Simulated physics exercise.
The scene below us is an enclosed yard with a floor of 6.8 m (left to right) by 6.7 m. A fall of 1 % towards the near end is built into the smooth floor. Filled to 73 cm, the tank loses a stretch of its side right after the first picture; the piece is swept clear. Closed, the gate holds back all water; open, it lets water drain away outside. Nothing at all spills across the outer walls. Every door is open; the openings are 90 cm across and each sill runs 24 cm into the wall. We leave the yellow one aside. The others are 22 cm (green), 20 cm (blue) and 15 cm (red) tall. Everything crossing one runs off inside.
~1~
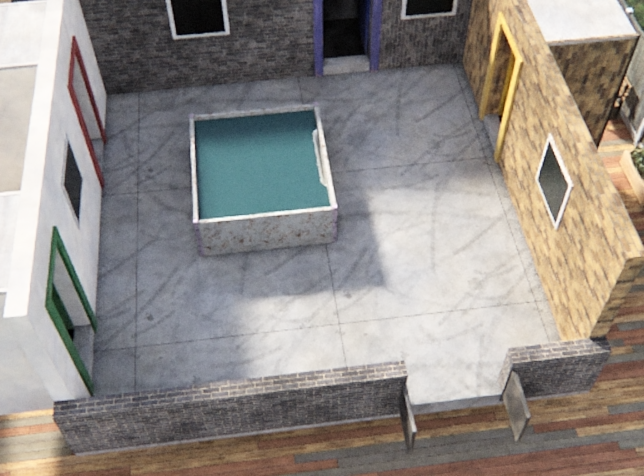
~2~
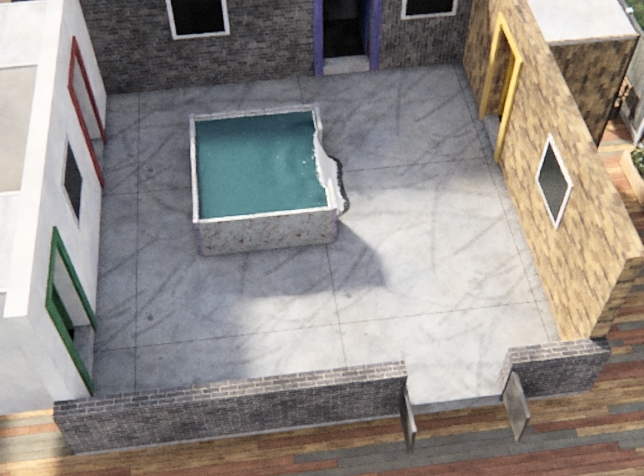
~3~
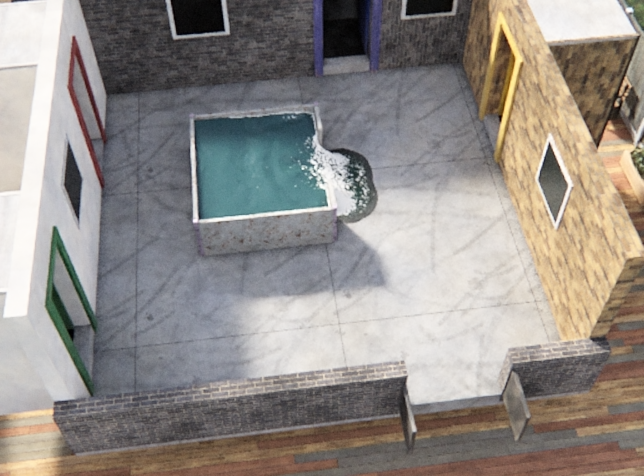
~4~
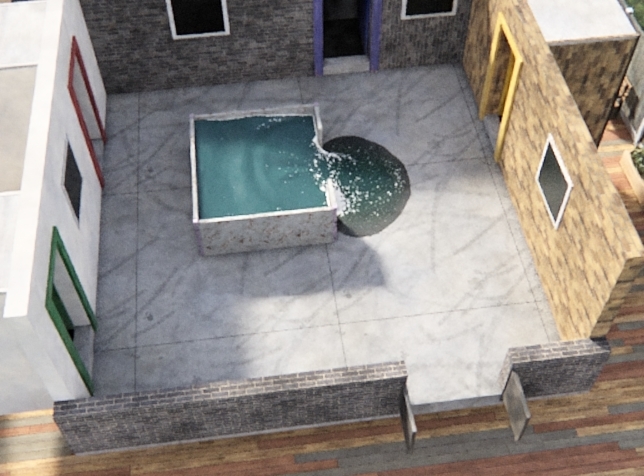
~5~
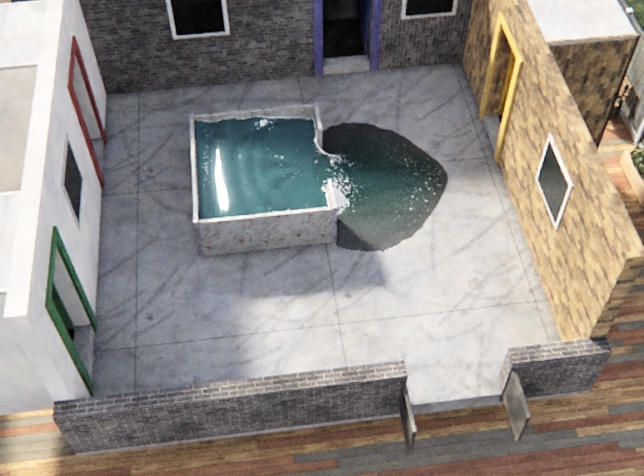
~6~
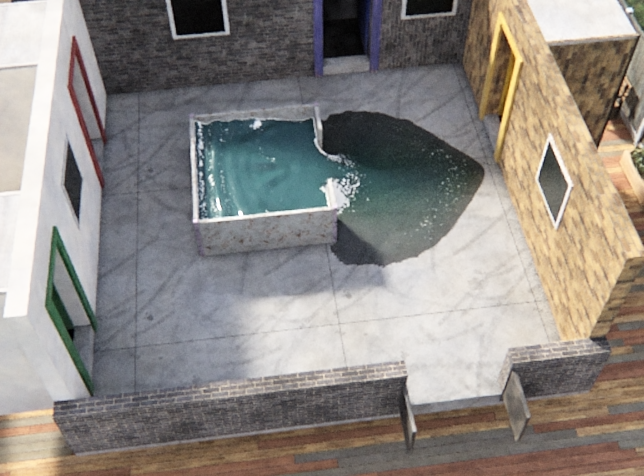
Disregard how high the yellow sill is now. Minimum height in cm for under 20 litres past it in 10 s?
Approx. 26 cm.
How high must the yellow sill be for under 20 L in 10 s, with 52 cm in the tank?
I'd say close to 17 cm.
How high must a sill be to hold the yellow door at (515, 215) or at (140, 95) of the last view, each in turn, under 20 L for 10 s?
Roughly 24 cm for the first and 6.0 cm for the second.
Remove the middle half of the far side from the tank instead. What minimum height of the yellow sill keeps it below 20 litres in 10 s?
That way, roughly 10.0 cm.
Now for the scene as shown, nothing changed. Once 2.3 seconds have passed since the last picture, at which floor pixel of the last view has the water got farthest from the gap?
Lab note: Front tip approx. at (564, 370).
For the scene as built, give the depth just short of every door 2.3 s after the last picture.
Depths in cm: Green 0, blue 4, yellow 24, red 0.
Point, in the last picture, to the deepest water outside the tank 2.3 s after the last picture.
(564, 370).
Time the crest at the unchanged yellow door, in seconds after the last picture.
Approximately 1.4 s.
Then, 0.7 s after the last picture water covers 25 % of the floor, deepest (37 cm) near (337, 182); 16 cm at the yellow door, 21 litres in over its 14 cm sill.
Then, 2.3 s after the last picture water covers 35 % of the floor, deepest (34 cm) near (564, 370); 24 cm at the yellow door, 145 litres in over its 14 cm sill.
Then, 9.3 s after the last picture water covers 95 % of the floor, deepest (13 cm) near (539, 373); 8 cm at the yellow door, 192 litres in over its 14 cm sill.
At the yellow door as built, the water peaked near 30 cm, 1.3 s after the last picture.
Run again over the same 10 s with other heights there, 57 litres in over 21.5 cm, 6 litres over 29 cm. The limit of 20 litres is kept from about 26 cm up.
